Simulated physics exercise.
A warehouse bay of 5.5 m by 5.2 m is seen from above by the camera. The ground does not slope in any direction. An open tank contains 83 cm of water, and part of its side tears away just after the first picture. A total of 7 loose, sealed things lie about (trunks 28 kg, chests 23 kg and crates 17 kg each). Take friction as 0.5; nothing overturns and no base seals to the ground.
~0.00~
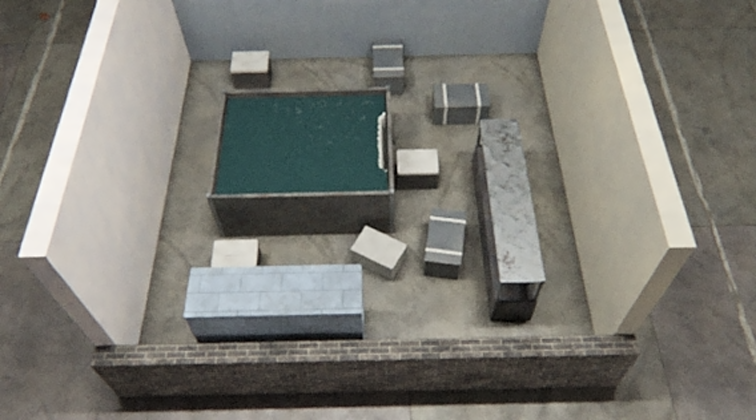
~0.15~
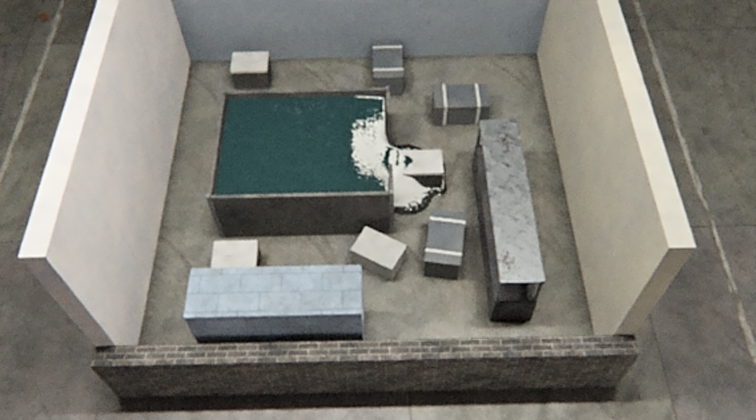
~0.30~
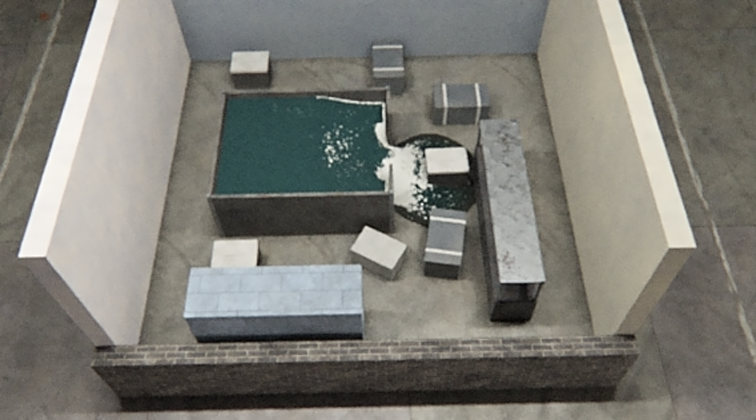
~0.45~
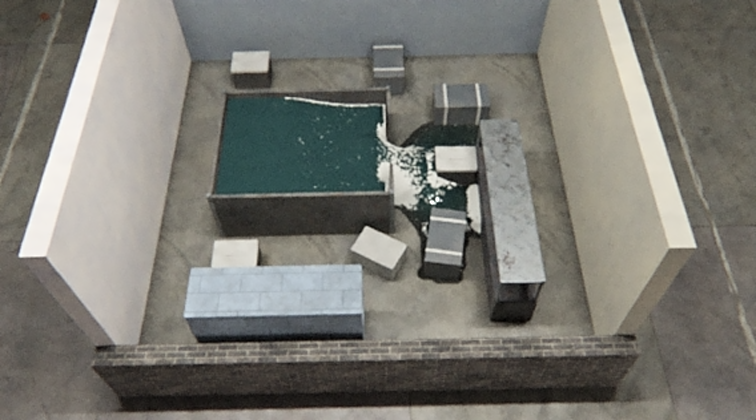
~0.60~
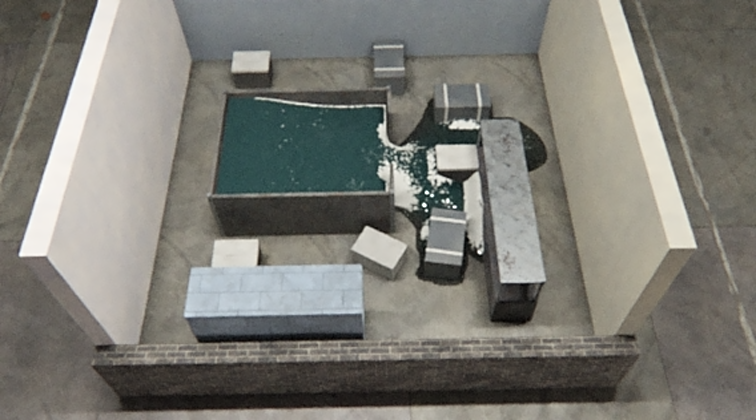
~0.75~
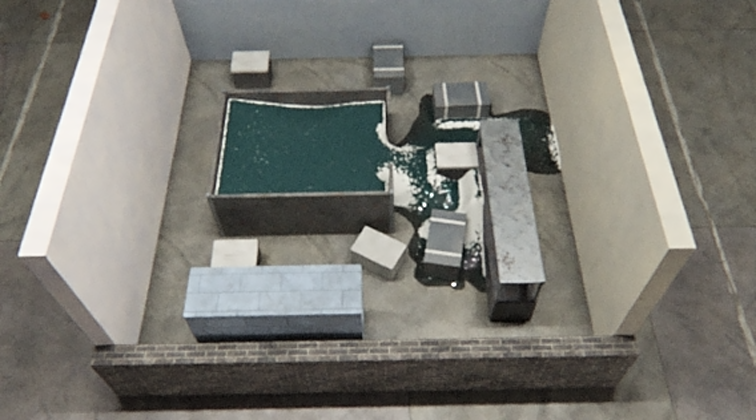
At first, dark green water fills an open tank in a walled bay scattered with boxes. Water then pours through the tank's right side in white foam, nudging the nearest pale box slightly right, and spreads around nearby boxes and past the long grey block to the right wall.
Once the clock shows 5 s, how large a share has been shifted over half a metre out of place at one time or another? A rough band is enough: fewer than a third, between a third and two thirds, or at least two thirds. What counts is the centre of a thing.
Predicted band: Upper.
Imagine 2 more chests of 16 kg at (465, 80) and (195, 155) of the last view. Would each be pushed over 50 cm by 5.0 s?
Respectively beyond that and inside that.
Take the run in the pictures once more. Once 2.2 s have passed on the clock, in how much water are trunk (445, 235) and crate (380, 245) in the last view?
Around 13 cm and 4 cm.
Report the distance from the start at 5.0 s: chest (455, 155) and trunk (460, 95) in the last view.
First: 200 cm. Second: 200 cm.
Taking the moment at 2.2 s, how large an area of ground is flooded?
My estimate is roughly 15 m2.
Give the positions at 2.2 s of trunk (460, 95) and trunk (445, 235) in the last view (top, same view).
They should sit about (433, 54) and (400, 303) in the last view.
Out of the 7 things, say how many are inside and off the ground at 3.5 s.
Count at that moment: 3.
After 1.1 s 1 of 7 are over 50 cm from their spots; 1 afloat.
After 2.2 s 3 of 7 are over 50 cm from their spots; 2 afloat.
After 3.5 s 4 of 7 are over 50 cm from their spots; 3 afloat.
After 5.0 s 6 of 7 are over 50 cm from their spots, and 6 have been at some point; 2 afloat.
